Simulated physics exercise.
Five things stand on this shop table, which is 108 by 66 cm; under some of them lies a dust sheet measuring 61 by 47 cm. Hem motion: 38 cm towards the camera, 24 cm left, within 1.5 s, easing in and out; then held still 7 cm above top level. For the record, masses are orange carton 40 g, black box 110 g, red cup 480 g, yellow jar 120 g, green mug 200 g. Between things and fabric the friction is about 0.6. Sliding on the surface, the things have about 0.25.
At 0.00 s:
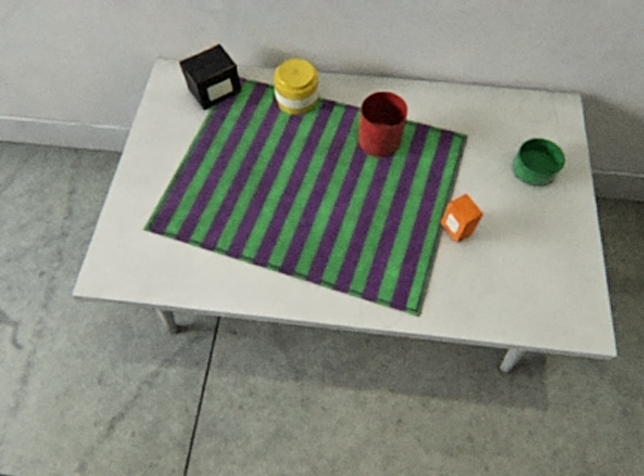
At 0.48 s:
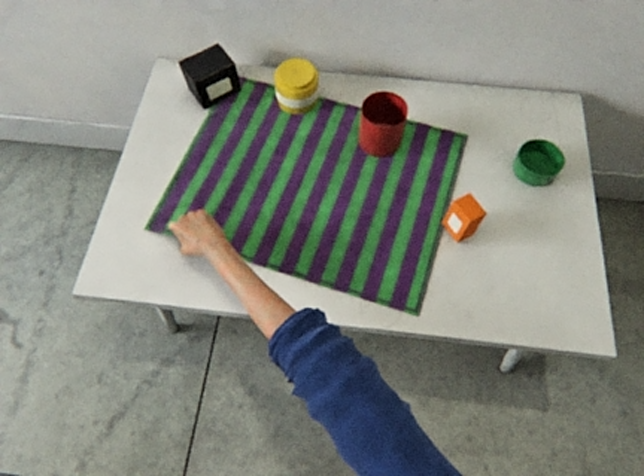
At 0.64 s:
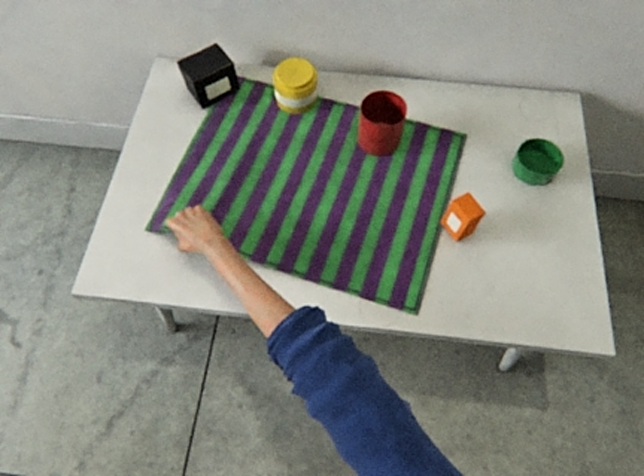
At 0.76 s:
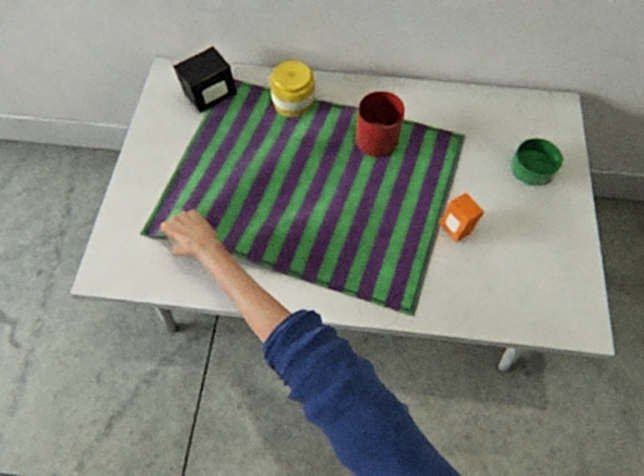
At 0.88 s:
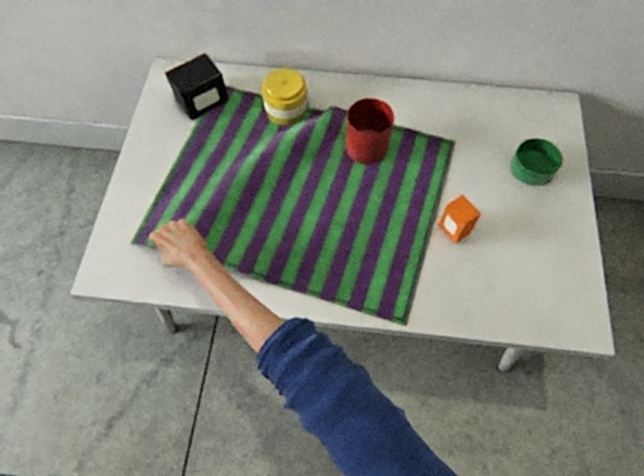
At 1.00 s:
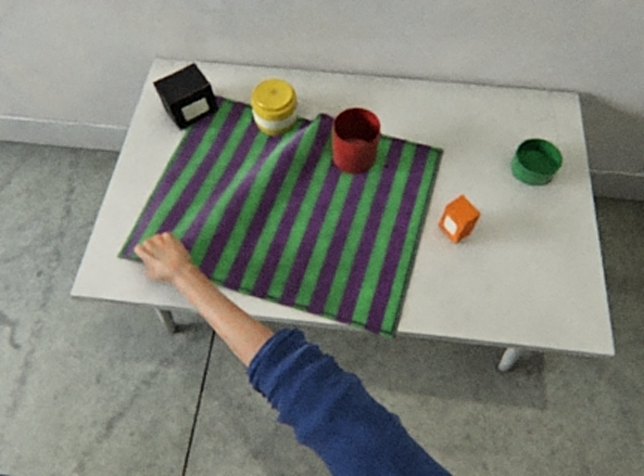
On a white table, a hand grips a striped cloth's near left corner and drags it leftward, carrying box, jar and cup.
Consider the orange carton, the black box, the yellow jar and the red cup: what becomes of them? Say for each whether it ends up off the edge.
Off the edge? Orange carton: No, still on; black box: Yes, off; yellow jar: No, still on; red cup: No, still on.
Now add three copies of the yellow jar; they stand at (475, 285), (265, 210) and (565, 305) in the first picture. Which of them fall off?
First keeps its place, second leaves the top, third keeps its place.
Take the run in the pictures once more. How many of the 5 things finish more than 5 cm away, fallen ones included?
I make it 3.
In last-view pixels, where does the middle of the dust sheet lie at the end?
(152, 319), roughly.
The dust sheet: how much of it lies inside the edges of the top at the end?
About 35 per cent.
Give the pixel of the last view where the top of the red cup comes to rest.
Last view, top position: About (222, 243).
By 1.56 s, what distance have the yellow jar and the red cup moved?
Roughly yellow jar 30 cm and red cup 30 cm.
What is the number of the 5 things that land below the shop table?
Count recorded: 1.
After 1.3 s, 85 % of the dust sheet is still over the top; black box 20 cm off its start, yellow jar 20 cm off its start, red cup 19 cm off its start.
After 1.6 s, 65 % of the dust sheet is still over the top; black box 33 cm off its start, yellow jar 32 cm off its start, red cup 31 cm off its start.
After 1.8 s, 45 % of the dust sheet is still over the top; black box over the edge, yellow jar 43 cm off its start at (149, 189), red cup 41 cm off its start at (239, 227).
After 2.1 s, 35 % of the dust sheet is still over the top; black box over the edge, yellow jar 48 cm off its start, red cup 45 cm off its start.
After 3.7 s, 35 % of the dust sheet is still over the top; black box over the edge, yellow jar 48 cm off its start at (128, 200), red cup 45 cm off its start at (222, 243), orange carton 0 cm off its start at (464, 209).
